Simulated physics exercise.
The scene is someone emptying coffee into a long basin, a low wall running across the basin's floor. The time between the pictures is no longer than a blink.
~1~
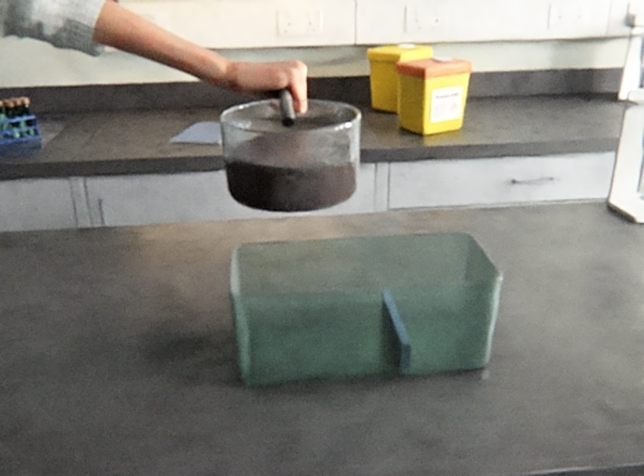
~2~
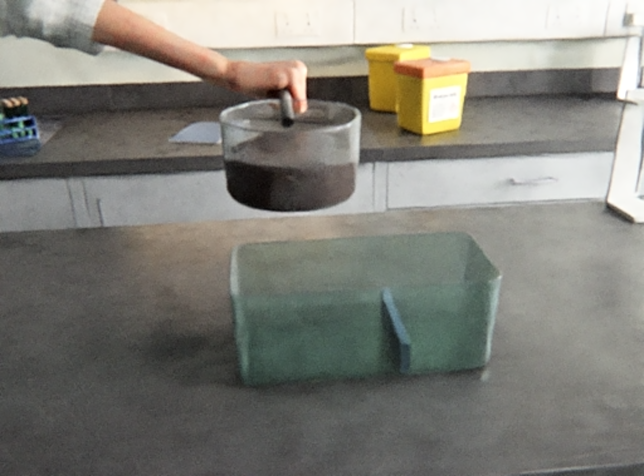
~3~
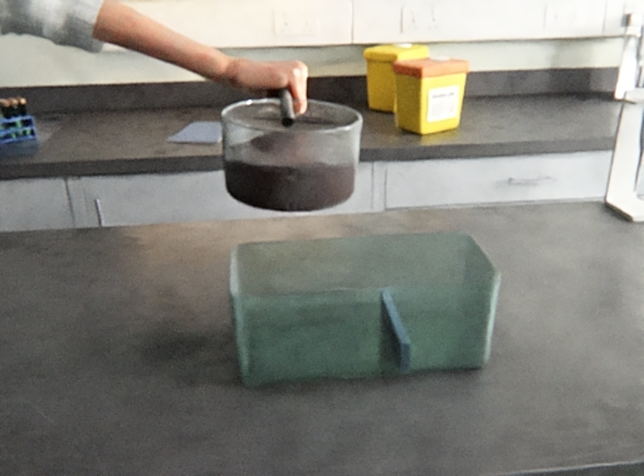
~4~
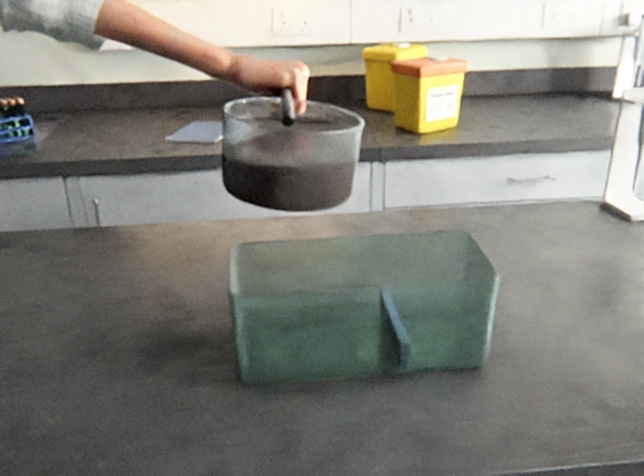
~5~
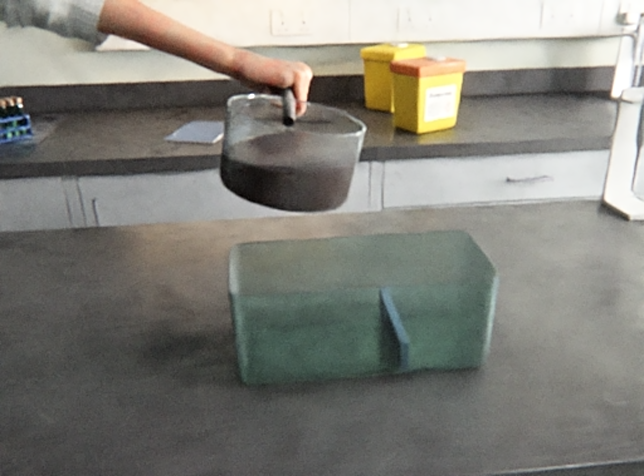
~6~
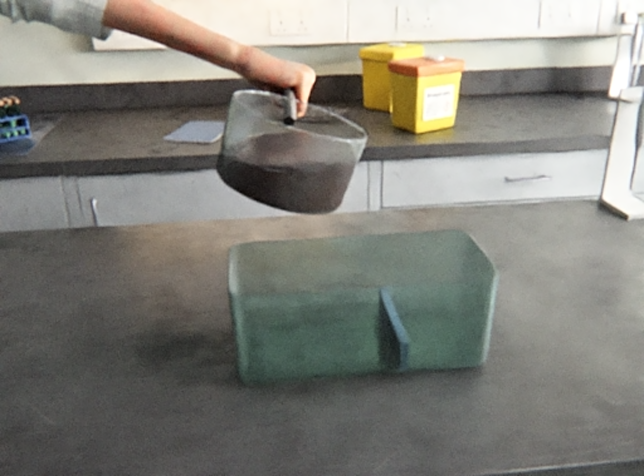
In this clip, a hand holds a clear round container of dark liquid above a long greenish basin with a low wall inside, keeping it nearly level at first, then gradually tilting it down toward the right.
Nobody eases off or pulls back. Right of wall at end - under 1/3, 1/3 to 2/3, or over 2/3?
1/3 to 2/3.
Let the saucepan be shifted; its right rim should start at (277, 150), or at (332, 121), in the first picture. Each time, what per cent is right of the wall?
Roughly 10 in a hundred the first time and 15 in a hundred the second.
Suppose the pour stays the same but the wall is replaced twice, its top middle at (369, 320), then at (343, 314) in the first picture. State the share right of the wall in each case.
First try close to 90 percent, second try close to 95 percent.
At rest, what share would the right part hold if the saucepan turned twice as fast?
Near 30 parts in a hundred.
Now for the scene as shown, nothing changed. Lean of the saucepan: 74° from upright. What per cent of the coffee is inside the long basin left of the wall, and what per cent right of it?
Left side around 0 per cent; right side around 5 per cent.
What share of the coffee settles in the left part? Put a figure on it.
I'd estimate around 50 per cent.
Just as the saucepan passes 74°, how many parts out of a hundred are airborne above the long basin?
Roughly 30 percent.
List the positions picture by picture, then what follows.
In the first picture, tilt 0°; pouring edge (358, 114); surface from (227, 151) to (355, 146); the long basin's rim runs from (232, 270) to (486, 256); the wall's top is at (395, 317).
In the second picture, tilt 1°; pouring edge (358, 115); surface from (227, 151) to (354, 146).
In the third picture, tilt 3°; pouring edge (360, 117); surface from (226, 151) to (354, 146).
In the fourth picture, tilt 7°; pouring edge (361, 121); surface from (225, 150) to (354, 147).
In the fifth picture, tilt 12°; pouring edge (363, 127); surface from (224, 150) to (355, 147).
In the sixth picture, tilt 19°; pouring edge (364, 135); surface from (222, 150) to (355, 147).
A moment on, the saucepan is tipped part way and 66 per cent is still to pour, 2 is left of the wall and 3 right of it.
Next, the saucepan is tipped right over and 18 per cent is still to pour, 18 is left of the wall and 50 right of it.
Then the saucepan is tipped right over and 2 per cent is still to pour, 45 is left of the wall and 50 right of it.
Later the saucepan is tipped right over and 0 per cent is still to pour, 50 is left of the wall and 49 right of it.
At rest 51 per cent lies left of the wall, 49 right of it and 0 outside.
